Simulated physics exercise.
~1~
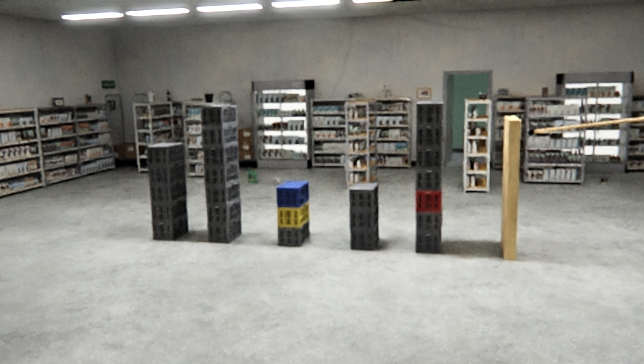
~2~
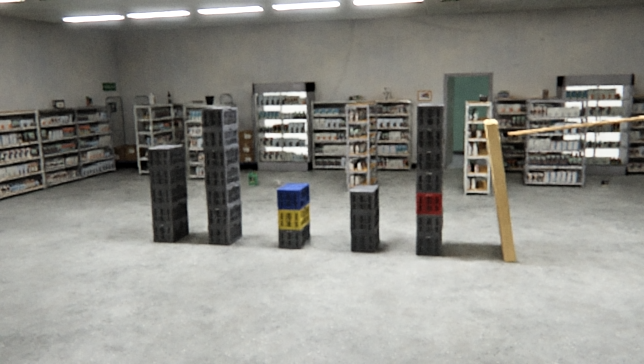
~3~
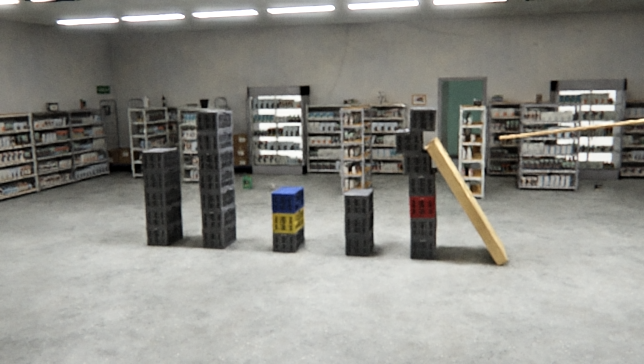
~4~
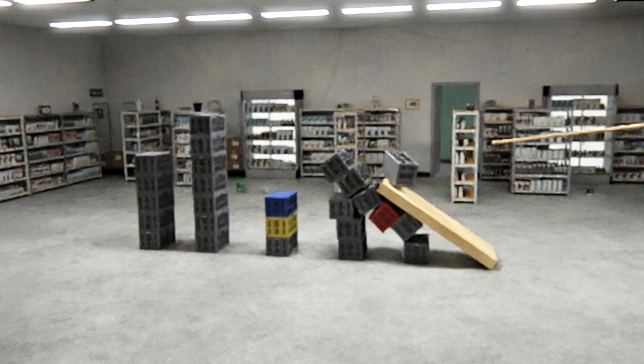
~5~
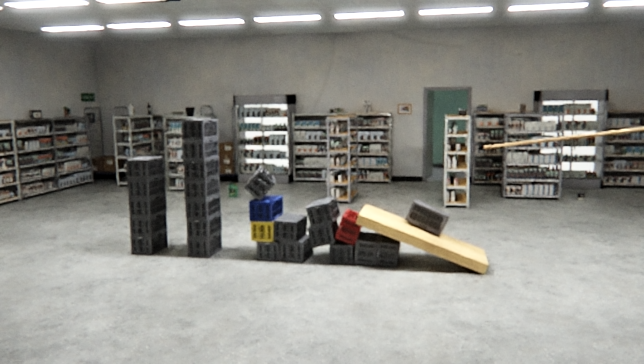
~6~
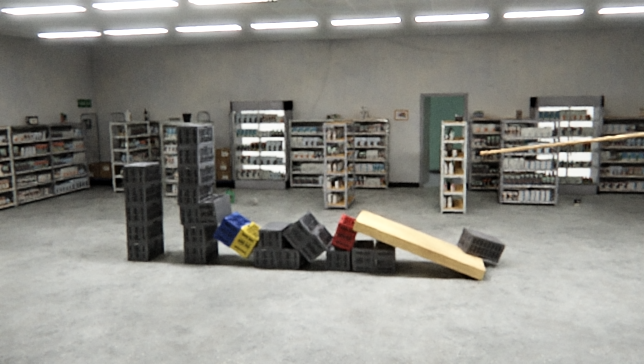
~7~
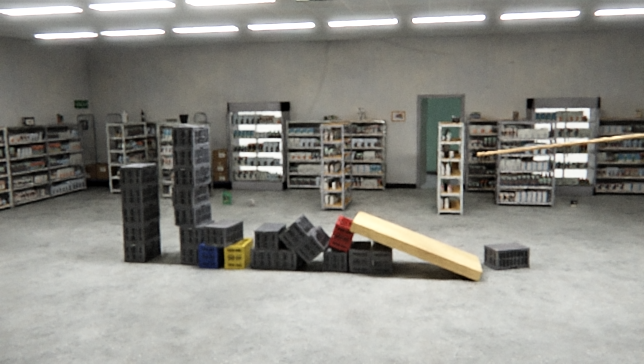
A tall wooden board tipped left into a row of stacked dark crates, knocking over the nearest column and then the shorter ones, and the yellow and blue crates tumbled down, while the two tall stacks at far left stayed standing.
